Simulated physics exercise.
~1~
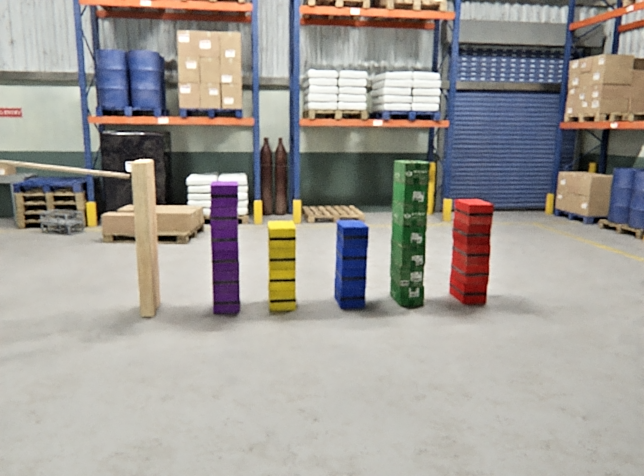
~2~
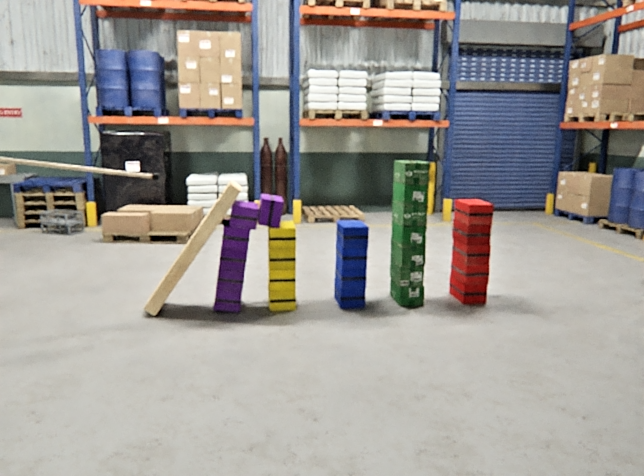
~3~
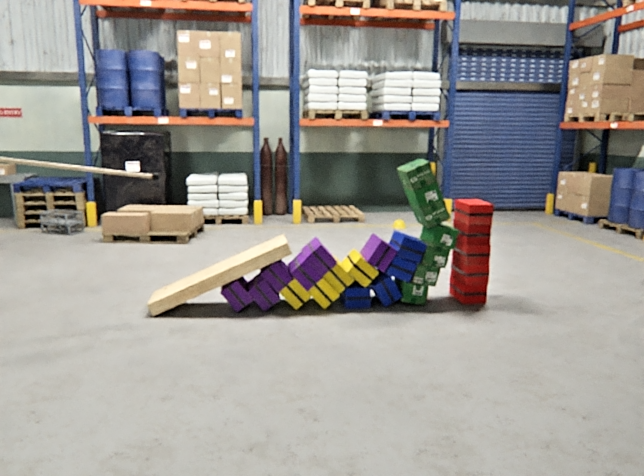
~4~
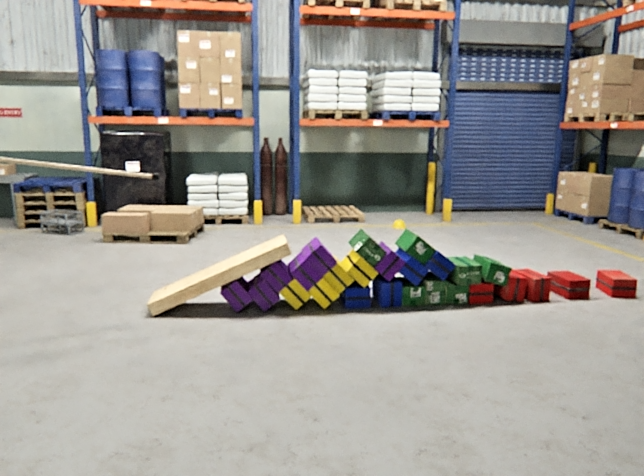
A pale wooden board, pushed near its top by a pole, tips right into a row of strapped parcel stacks, toppling the purple, yellow, blue, green and finally red columns in turn, until the board rests slanted on a jumbled heap with red parcels strewn along the floor at right.
